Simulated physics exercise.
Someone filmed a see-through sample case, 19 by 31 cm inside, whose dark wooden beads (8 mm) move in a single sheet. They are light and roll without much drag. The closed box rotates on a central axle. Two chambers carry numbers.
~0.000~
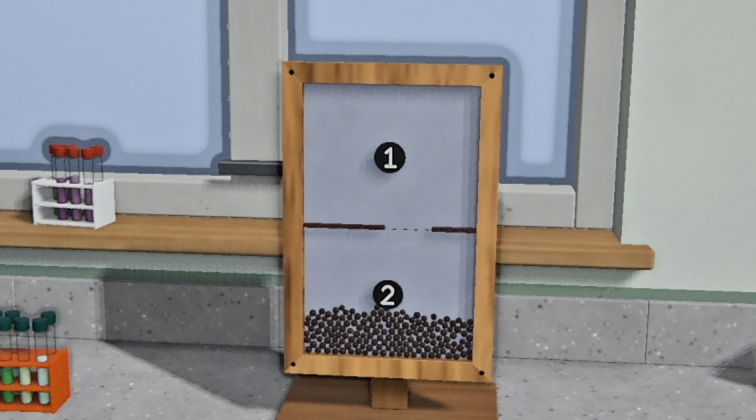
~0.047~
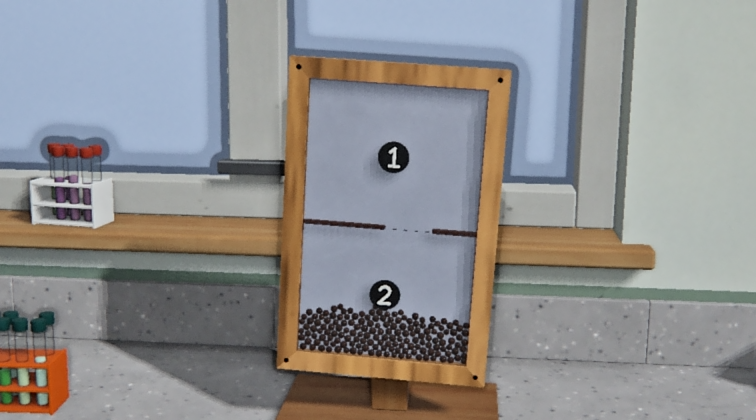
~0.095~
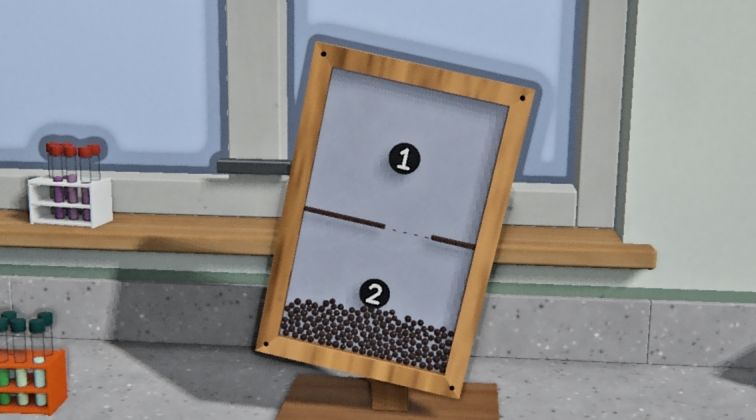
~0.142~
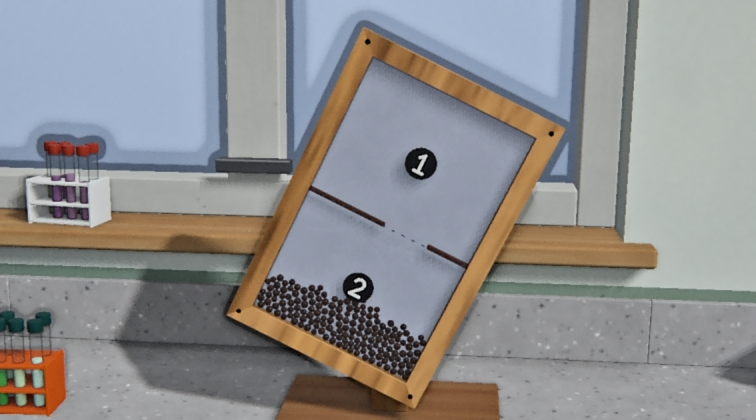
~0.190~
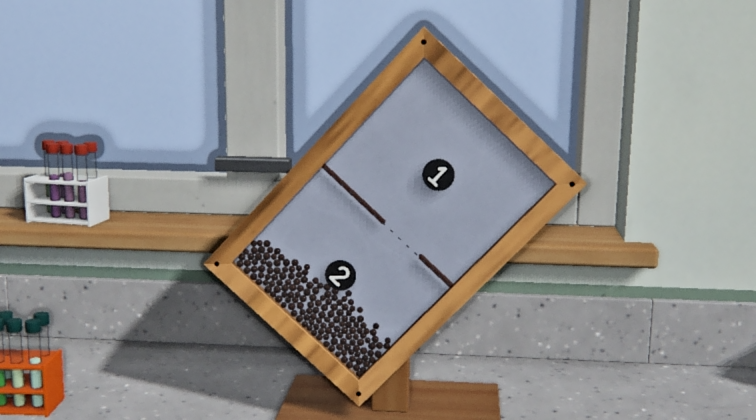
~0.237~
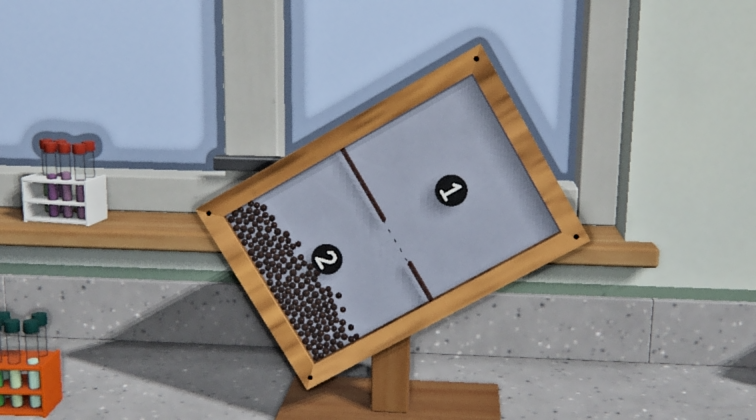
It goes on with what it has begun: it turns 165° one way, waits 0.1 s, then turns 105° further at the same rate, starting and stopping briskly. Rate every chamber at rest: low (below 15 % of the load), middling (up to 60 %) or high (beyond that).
No. 1: High, no. 2: Middling.
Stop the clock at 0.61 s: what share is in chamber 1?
About 20 per cent.
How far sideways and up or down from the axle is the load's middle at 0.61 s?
Some 4 cm left and 2 cm above.
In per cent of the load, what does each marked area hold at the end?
Chamber 1: 65; chamber 2: 35.
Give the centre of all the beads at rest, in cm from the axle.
Some 3 cm left and 8 cm below.
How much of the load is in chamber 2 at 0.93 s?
Roughly 35 per cent.
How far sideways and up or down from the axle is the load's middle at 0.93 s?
Some 4 cm left and 6 cm below.
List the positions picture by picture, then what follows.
In the first picture, level; about 160 beads; load centre (387, 334); top bead (377, 307); no. 1 (390, 158), no. 2 (388, 295).
In the second picture, turned 3° clockwise; load centre (383, 334); top bead (376, 306).
In the third picture, turned 11° clockwise; load centre (369, 333); top bead (332, 301); wall ends (302, 208) to (383, 226), (433, 238) to (477, 248).
In the fourth picture, turned 25° clockwise; load centre (344, 324); top bead (280, 278).
In the fifth picture, turned 42° clockwise; load centre (316, 307); top bead (260, 243).
In the sixth picture, turned 59° clockwise; load centre (294, 283); top bead (251, 204); no. 1 (451, 191), no. 2 (327, 259).
After 0.61 s, it stands 165° clockwise; the beads' middle is 4 cm left of and 2 cm above the centre; no. 1, 20 %, no. 2, 80 %.
After 0.93 s, it has come round 219° clockwise; the beads' middle is 4 cm left of and 6 cm below the centre; no. 1, 65 %, no. 2, 35 %.
After 1.15 s, it has come round 270° clockwise; the beads' middle is 6 cm left of and 5 cm below the centre; no. 1, 65 %, no. 2, 35 %.
All still by 2.1 s, it has come round 270° clockwise; no. 1, 65 %, no. 2, 35 %.
